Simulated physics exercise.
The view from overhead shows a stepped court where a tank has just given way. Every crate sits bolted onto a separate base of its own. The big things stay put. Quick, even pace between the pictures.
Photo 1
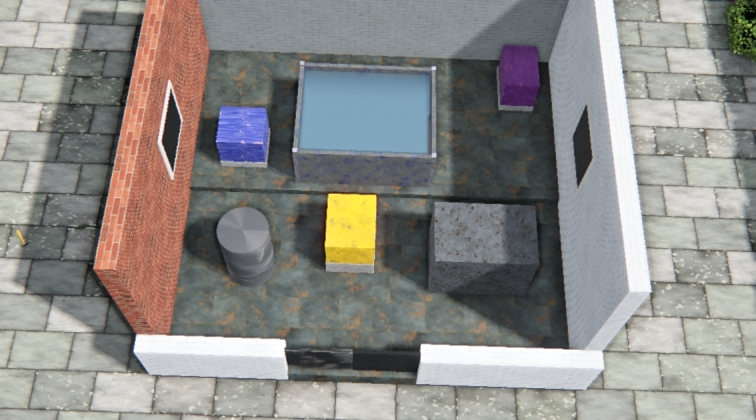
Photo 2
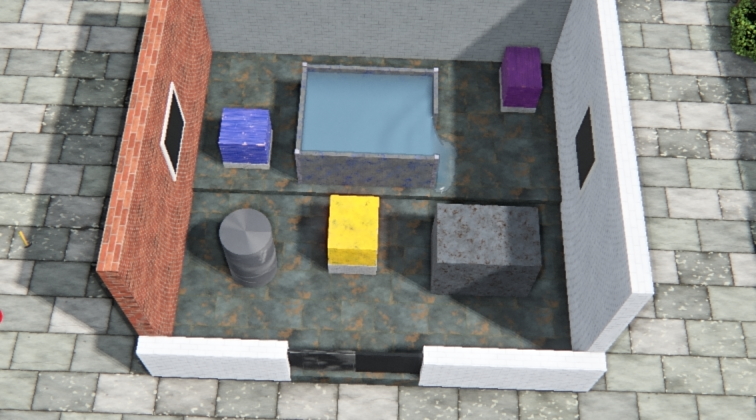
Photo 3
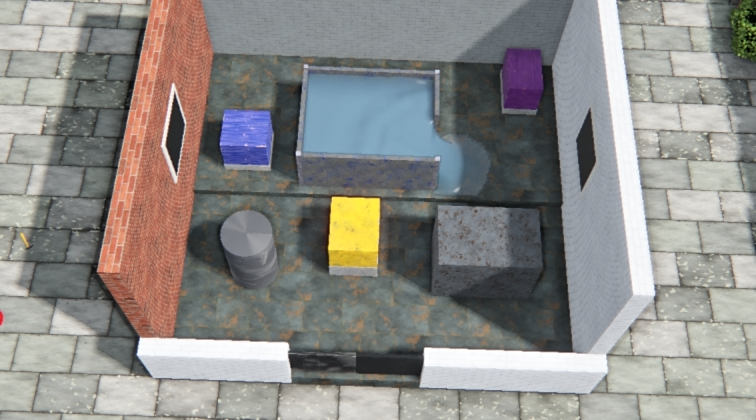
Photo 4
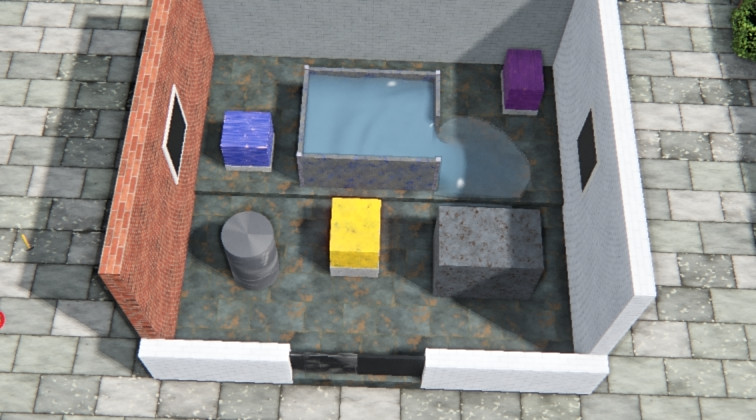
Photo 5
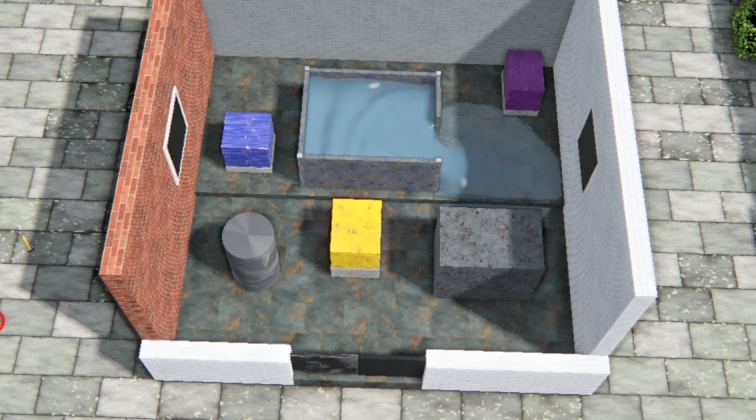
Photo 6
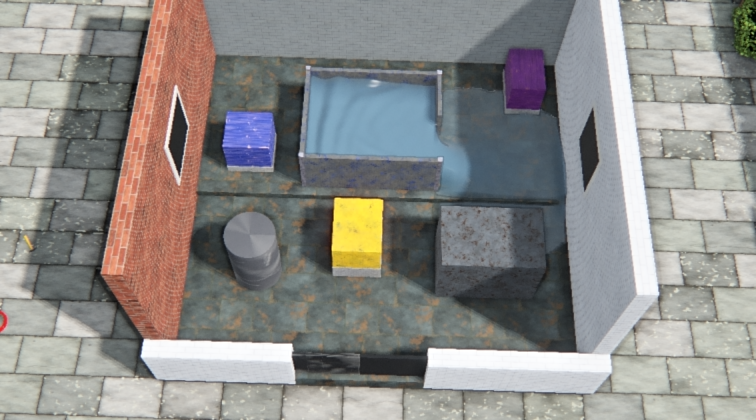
Walled court seen from above, a still water tank giving way at its right side and water spreading rightward across the floor.
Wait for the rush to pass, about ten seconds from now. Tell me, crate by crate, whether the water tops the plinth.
The blue crate will come through untouched; the purple crate will not stay dry; the yellow crate will come through untouched.
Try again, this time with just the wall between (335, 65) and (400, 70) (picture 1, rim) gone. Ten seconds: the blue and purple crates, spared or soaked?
Blue: Overtopped; purple: Overtopped.
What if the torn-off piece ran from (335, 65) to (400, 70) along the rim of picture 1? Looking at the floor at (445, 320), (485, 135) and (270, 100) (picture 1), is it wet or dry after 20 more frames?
One by one, they turn out not soaked, drenched and drenched.
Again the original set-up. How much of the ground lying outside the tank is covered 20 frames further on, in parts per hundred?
Roughly 65 per cent.
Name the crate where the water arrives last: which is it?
That one's the one in blue.
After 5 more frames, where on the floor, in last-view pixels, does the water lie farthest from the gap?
Close to (574, 357), I think.
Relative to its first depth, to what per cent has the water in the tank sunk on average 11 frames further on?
About 56 per cent.
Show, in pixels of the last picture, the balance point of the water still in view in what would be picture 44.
Centre of the water: Near (403, 209).
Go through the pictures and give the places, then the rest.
The water tank at (366, 112) is whole and still, in the first picture.
Water pours out at (431, 153) and has run to (437, 190), in the second picture.
The front is at (484, 157), out from the gap at (432, 157), in the third picture.
The front is at (524, 178), out from the gap at (433, 158), in the fourth picture.
The front is at (560, 187), out from the gap at (433, 159), in the fifth picture.
Water pours out at (435, 158) and has run to (564, 235), in the sixth picture.
A moment on, water covers 25 % of the floor; the blue crate not reached, the purple crate water round its plinth, the yellow crate not reached.
Next, water covers 35 % of the floor; the blue crate not reached, the purple crate water round its plinth, the yellow crate water round its plinth.
Then, water covers 65 % of the floor; the blue crate not reached, the purple crate water round its plinth, the yellow crate water round its plinth.
Later, water covers 95 % of the floor; the blue crate water round its plinth, the purple crate water round its plinth, the yellow crate water round its plinth.
In the end, water covers 100 % of the floor; the blue crate stayed above the water, the purple crate was topped, the yellow crate stayed above the water.
